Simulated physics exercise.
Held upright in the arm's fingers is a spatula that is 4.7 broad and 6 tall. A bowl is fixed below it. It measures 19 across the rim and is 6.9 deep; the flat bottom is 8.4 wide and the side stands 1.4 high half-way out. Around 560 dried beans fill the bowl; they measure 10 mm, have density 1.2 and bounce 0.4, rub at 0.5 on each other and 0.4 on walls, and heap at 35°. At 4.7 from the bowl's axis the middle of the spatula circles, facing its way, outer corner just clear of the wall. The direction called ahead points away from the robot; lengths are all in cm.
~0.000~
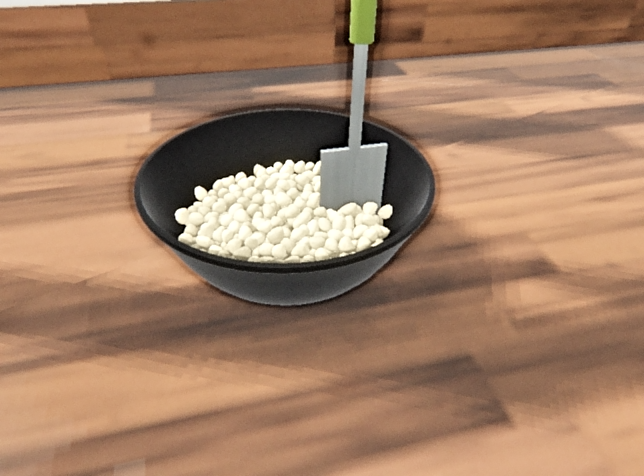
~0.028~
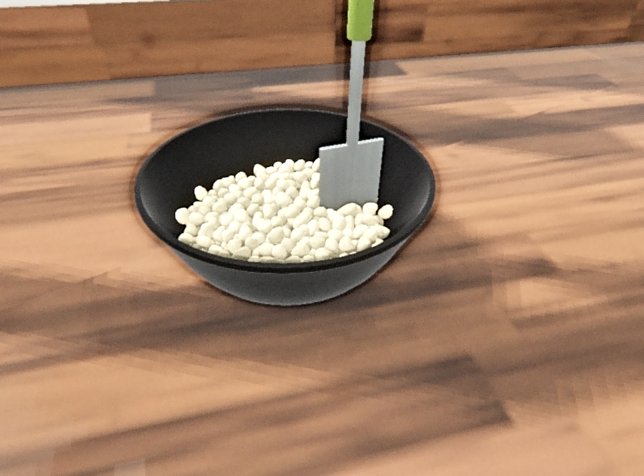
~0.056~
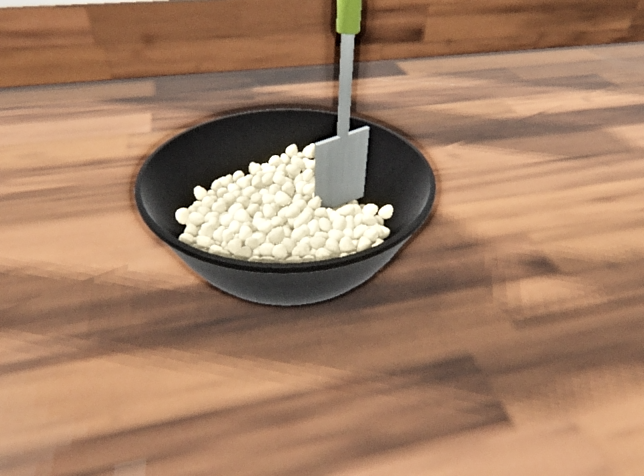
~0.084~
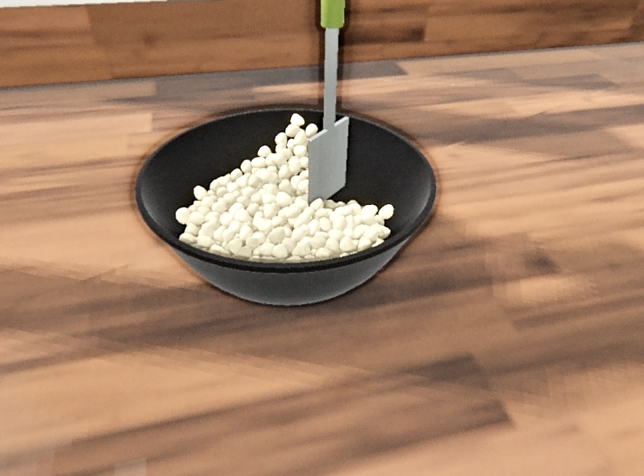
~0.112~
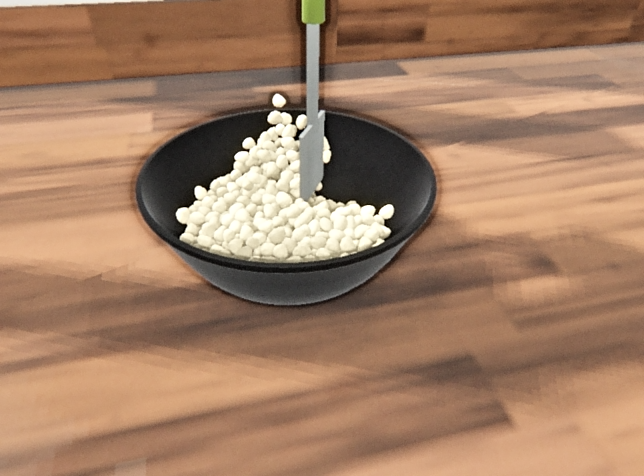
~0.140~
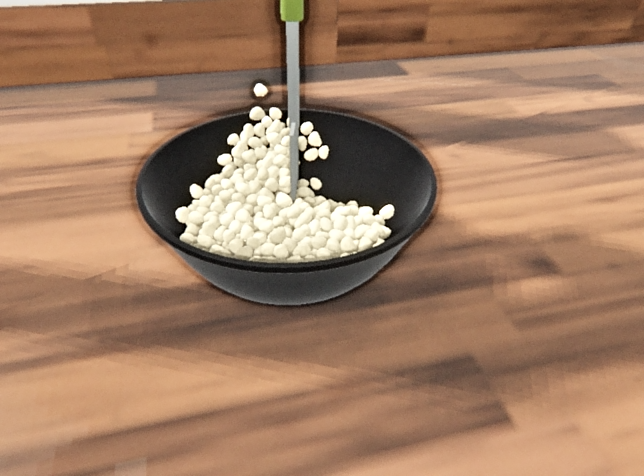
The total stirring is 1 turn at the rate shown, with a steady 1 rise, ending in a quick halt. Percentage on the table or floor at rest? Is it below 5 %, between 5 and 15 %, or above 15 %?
Between 5 and 15 %.
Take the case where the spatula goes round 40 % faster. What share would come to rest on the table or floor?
I'd expect about 20 %.
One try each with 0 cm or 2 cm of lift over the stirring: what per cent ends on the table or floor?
Roughly 10 percent, then roughly 5 percent.
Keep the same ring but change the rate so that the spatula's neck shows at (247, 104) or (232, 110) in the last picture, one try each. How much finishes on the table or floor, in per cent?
About 20 and 25 %.
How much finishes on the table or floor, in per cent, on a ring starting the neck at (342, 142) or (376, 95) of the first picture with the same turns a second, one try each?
5 and 0 %.
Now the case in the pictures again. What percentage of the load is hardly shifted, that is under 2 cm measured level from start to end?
That comes to some 30 per cent.
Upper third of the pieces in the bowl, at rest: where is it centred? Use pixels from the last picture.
Roughly at pixel (329, 186).
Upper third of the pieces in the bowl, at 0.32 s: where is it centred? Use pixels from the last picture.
The top third is centred near (219, 231) in the last picture.
By 0.32 s, 183° round, highest piece 9 above the table; 551 in the bowl, 2 on the table or floor, 4 in flight or on the tool.
By 0.50 s, 293° round, highest piece 10 above the table; 531 in the bowl, 14 on the table or floor, 12 in flight or on the tool.
By 0.79 s, 0° round, highest piece 6 above the table; 511 in the bowl, 46 on the table or floor.
By 1.49 s, 0° round, highest piece 6 above the table; 511 in the bowl, 46 on the table or floor.
Final count, 511 in the bowl, 46 on the table or floor. That is 8 % on the table or floor.
